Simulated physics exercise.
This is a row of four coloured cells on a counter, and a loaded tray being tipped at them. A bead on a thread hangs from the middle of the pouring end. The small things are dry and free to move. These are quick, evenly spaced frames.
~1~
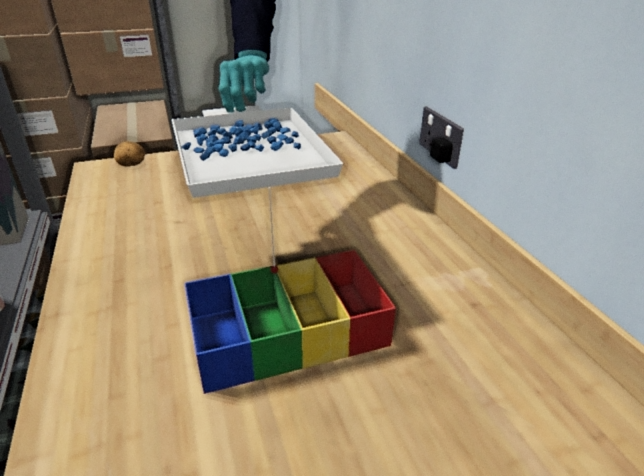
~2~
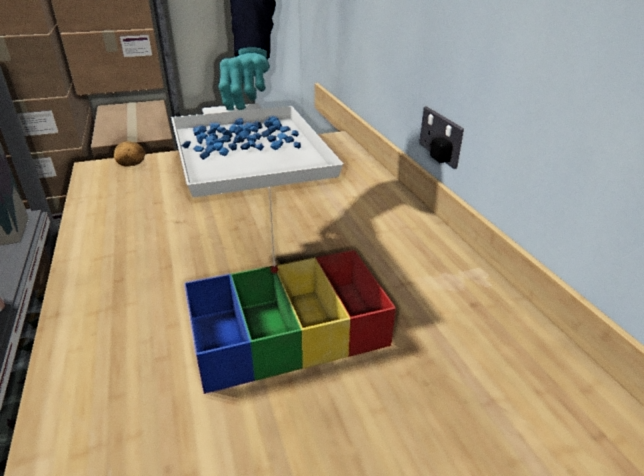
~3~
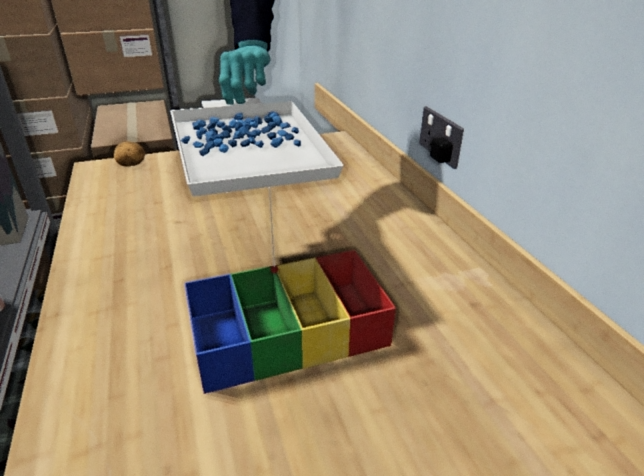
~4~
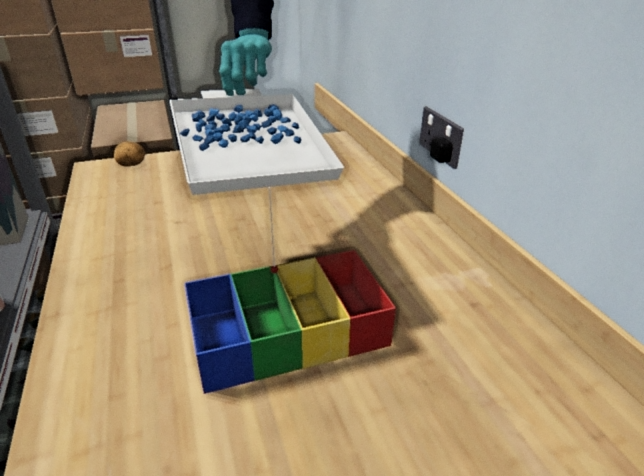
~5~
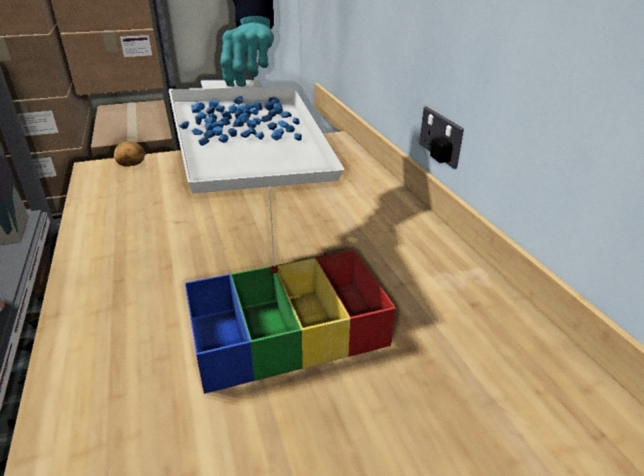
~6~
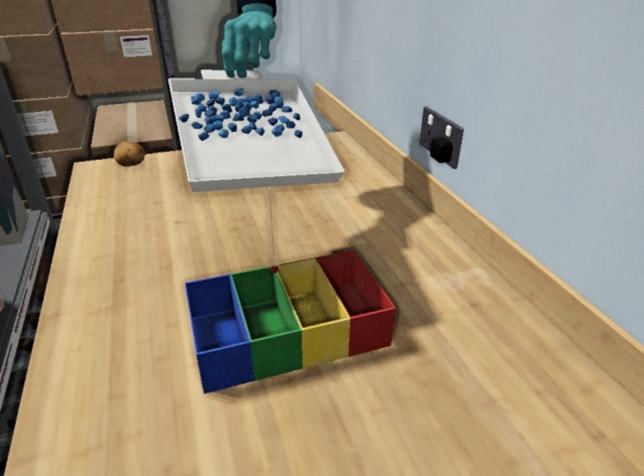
On a wooden counter, a gloved hand gradually tilts a tray of small blue stones.
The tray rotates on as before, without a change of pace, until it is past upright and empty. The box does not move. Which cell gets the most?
The red one ends fullest.
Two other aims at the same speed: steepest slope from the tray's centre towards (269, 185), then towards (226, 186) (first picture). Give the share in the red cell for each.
In turn 10 and 0 in a hundred.
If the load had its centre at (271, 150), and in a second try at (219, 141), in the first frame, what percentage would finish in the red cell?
Roughly 70 per cent, and 50 per cent.
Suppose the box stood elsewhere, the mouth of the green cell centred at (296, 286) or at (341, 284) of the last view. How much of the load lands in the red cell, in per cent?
In turn 0 and 0 in a hundred.
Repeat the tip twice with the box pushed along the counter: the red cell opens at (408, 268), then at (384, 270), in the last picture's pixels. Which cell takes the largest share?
The first try: Green. The second: That yellow cell.
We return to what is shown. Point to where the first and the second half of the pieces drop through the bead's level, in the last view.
The first part at (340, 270); the rest at (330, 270).
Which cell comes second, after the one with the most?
Second comes the cell in yellow.
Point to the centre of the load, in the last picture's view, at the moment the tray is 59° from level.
Roughly at (308, 171).
Just after the last frame, tray tipped steeply; almost all on the tray; about a tenth falling or outside the box.
A moment on, tray tipped right over; roughly half on the tray; roughly a quarter in the red cell; about a tenth in the yellow cell; about a tenth falling or outside the box.
Further on, tray tipped past a quarter turn; roughly two thirds in the red cell; roughly a third in the yellow cell; about a tenth in the green cell.
When it is over, tray tipped past a quarter turn; roughly two thirds in the red cell; roughly a third in the yellow cell; about a tenth in the green cell; not one in the blue cell.
